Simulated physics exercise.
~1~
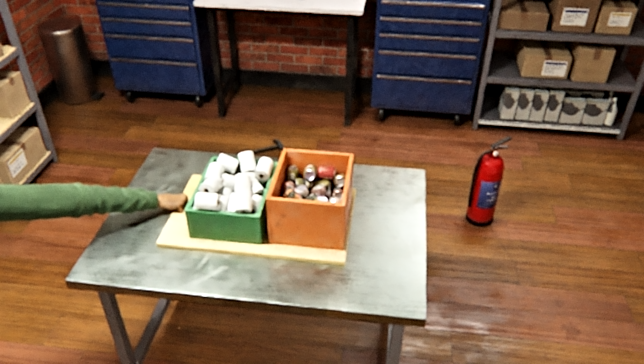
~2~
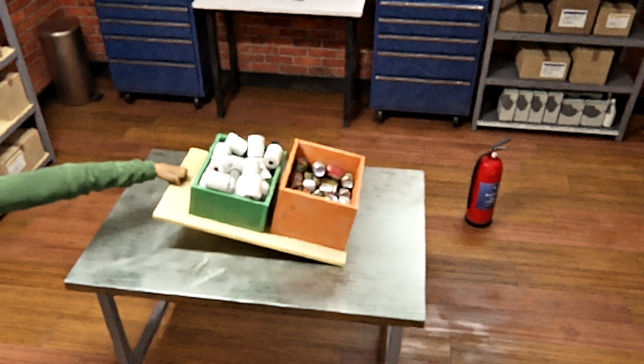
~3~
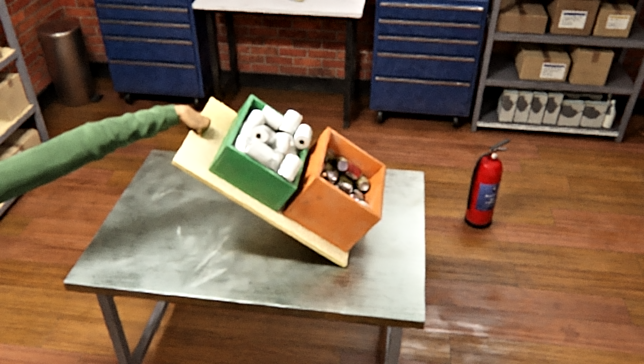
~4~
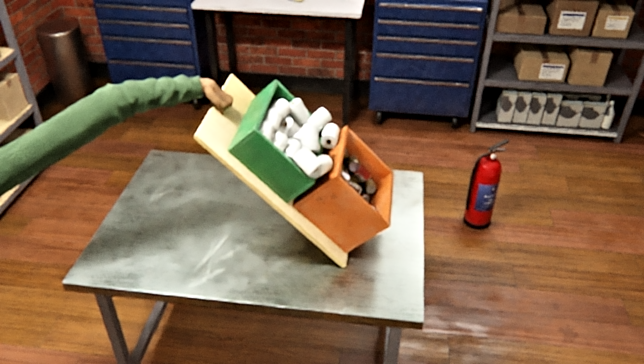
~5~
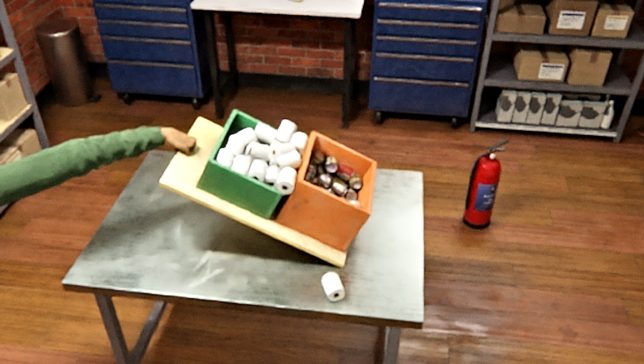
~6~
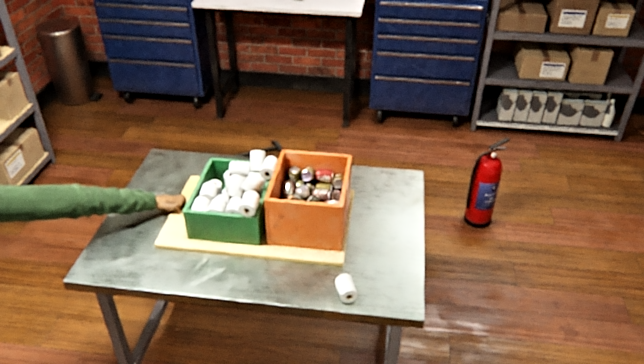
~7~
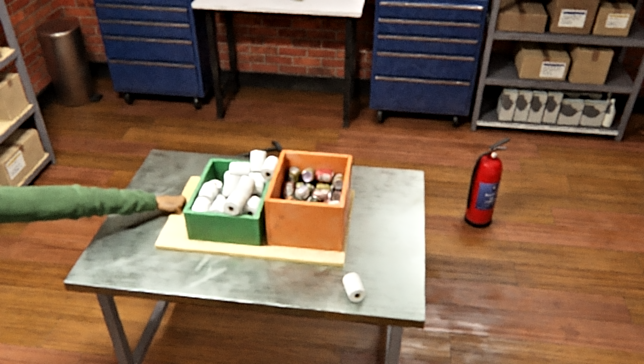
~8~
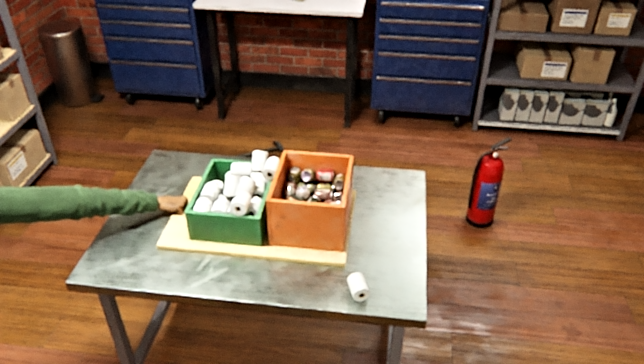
A green-sleeved arm tilts a board holding two tubs, spills one paper roll, and lowers it.
